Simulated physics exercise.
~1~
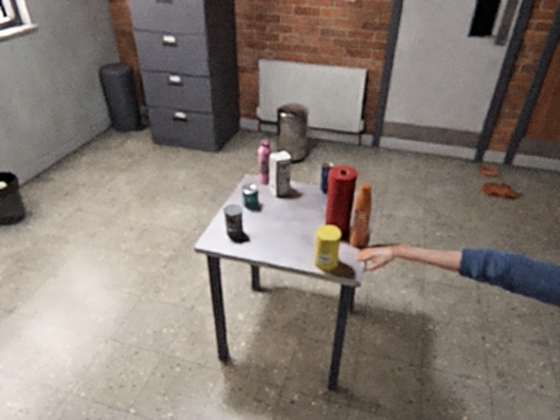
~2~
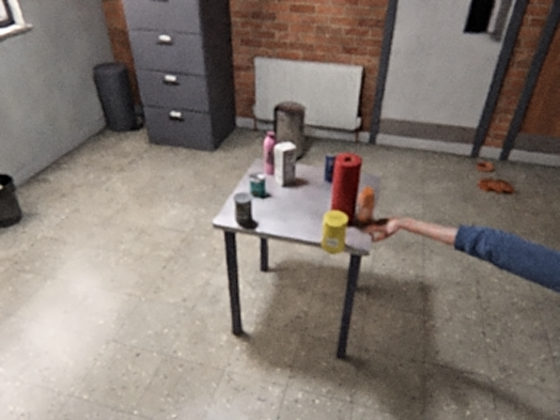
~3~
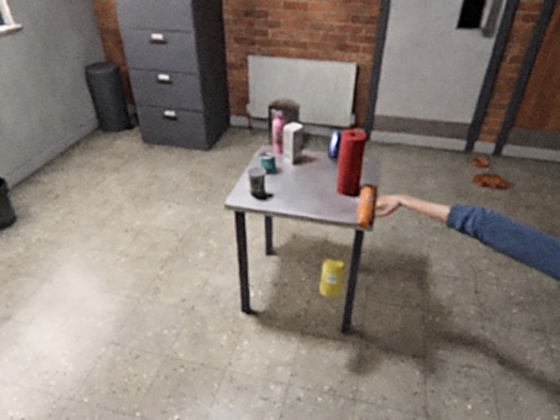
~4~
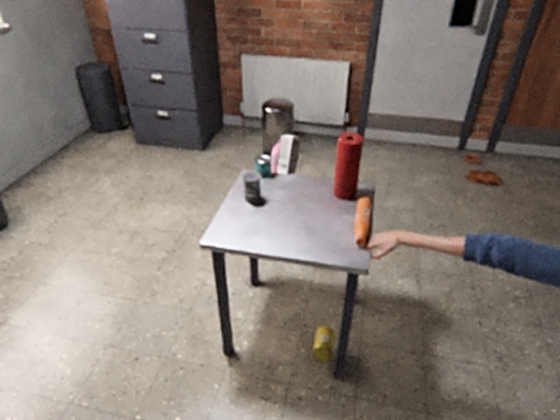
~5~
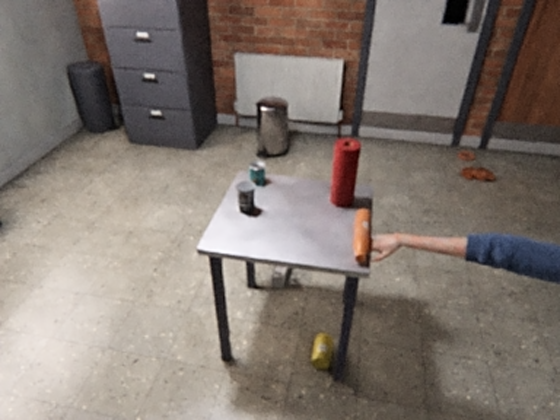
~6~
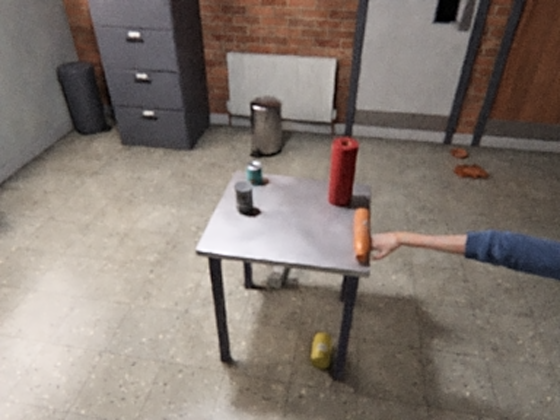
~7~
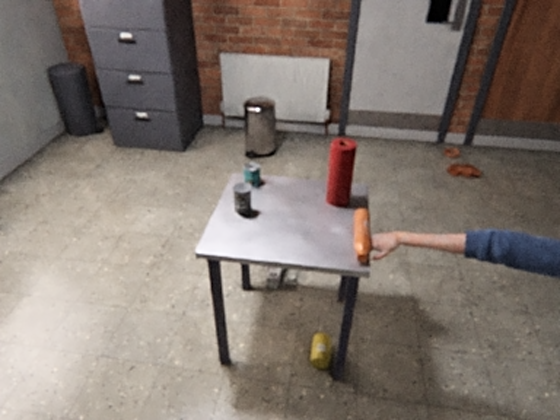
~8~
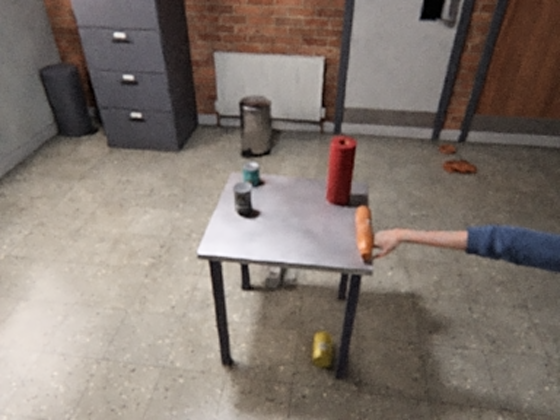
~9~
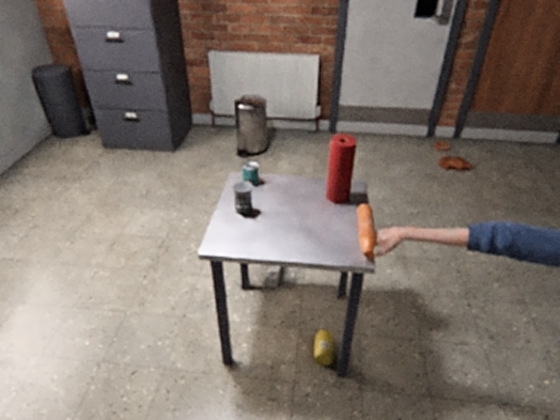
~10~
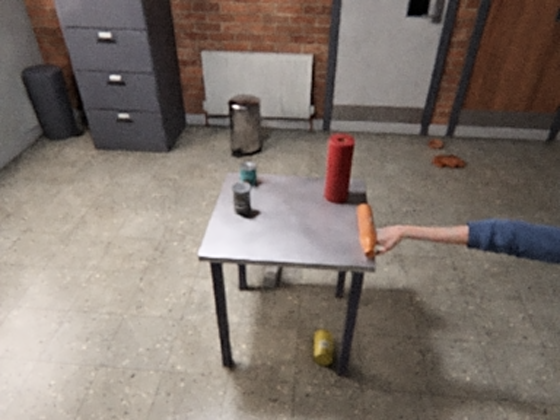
The footage shows a hand at the right edge of a small table as it moves away and then back, sending a yellow jar, white carton, pink bottle and blue can off it, while the grey tin, turquoise tin and red roll stay upright and the orange bottle lies on its side.
